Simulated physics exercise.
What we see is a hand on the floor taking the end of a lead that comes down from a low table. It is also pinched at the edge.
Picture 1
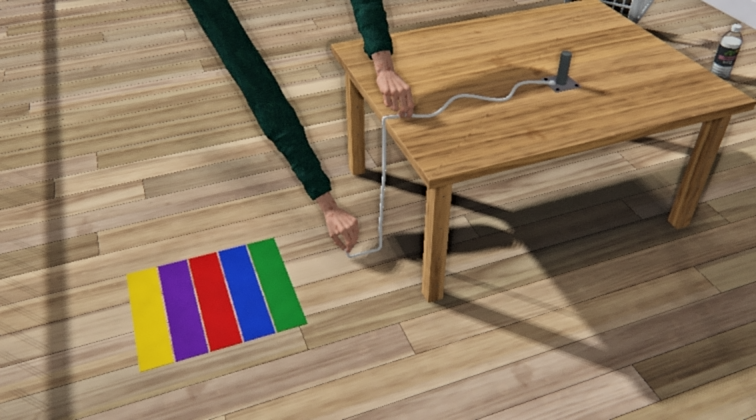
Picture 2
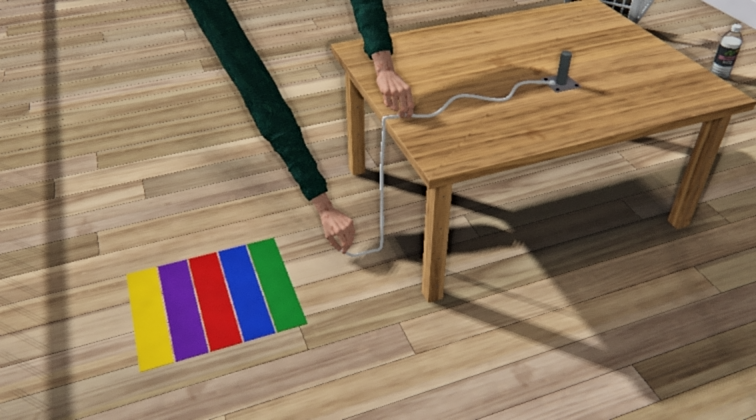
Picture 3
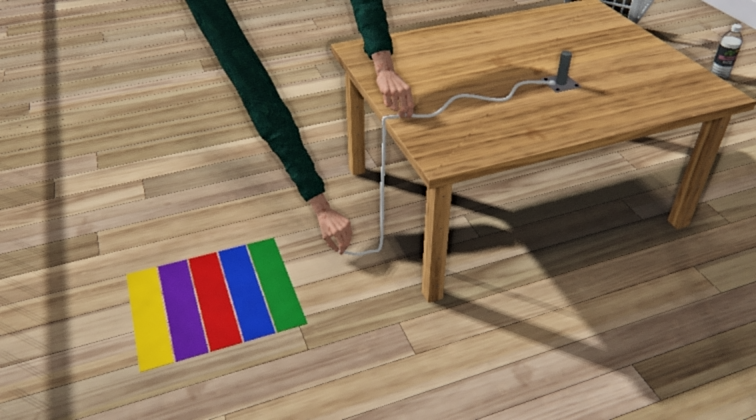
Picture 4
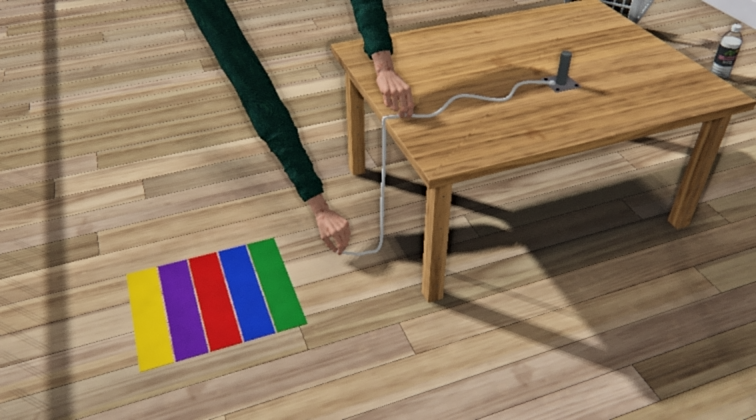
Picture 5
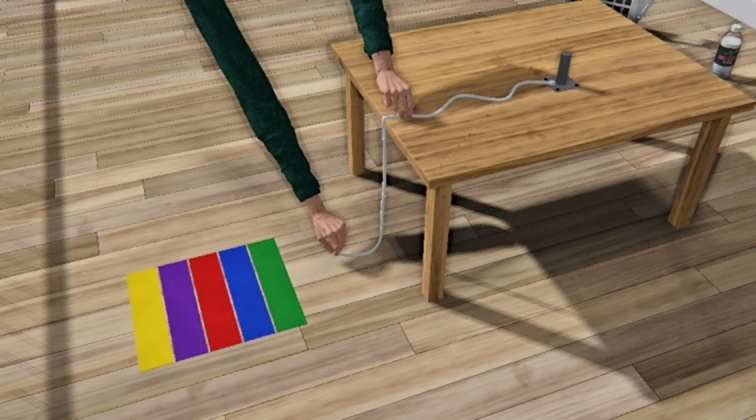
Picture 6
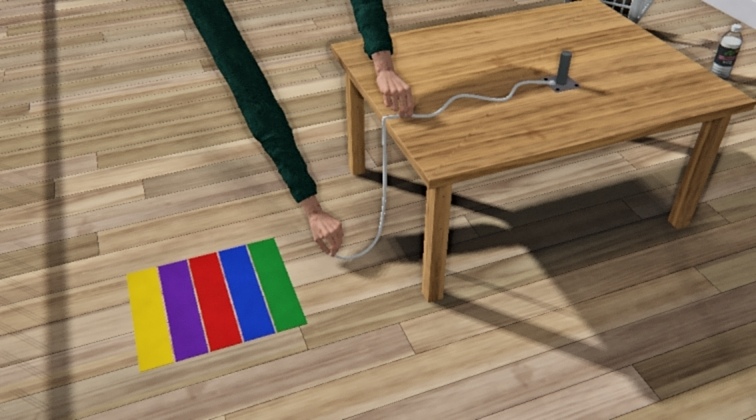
On a light wood floor beside a low table, one hand pinches a grey lead at the tabletop's edge while another holds its lower end near a mat of coloured stripes. The lower hand moves slightly left, toward the green stripe, drawing the end along as the hanging part begins to curve gently.
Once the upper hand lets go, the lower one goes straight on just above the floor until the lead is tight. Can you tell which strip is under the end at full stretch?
Yes, the red one.
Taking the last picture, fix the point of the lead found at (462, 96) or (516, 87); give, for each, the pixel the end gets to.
Roughly (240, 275) and (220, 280).
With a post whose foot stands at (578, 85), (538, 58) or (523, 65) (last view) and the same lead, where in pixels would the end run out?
Around (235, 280), then (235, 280), then (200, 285).
Soon after, end near (268, 270); over green.
After that, end near (234, 279); over blue.
At the stop, end near (215, 284); over red. It halts on the red strip.
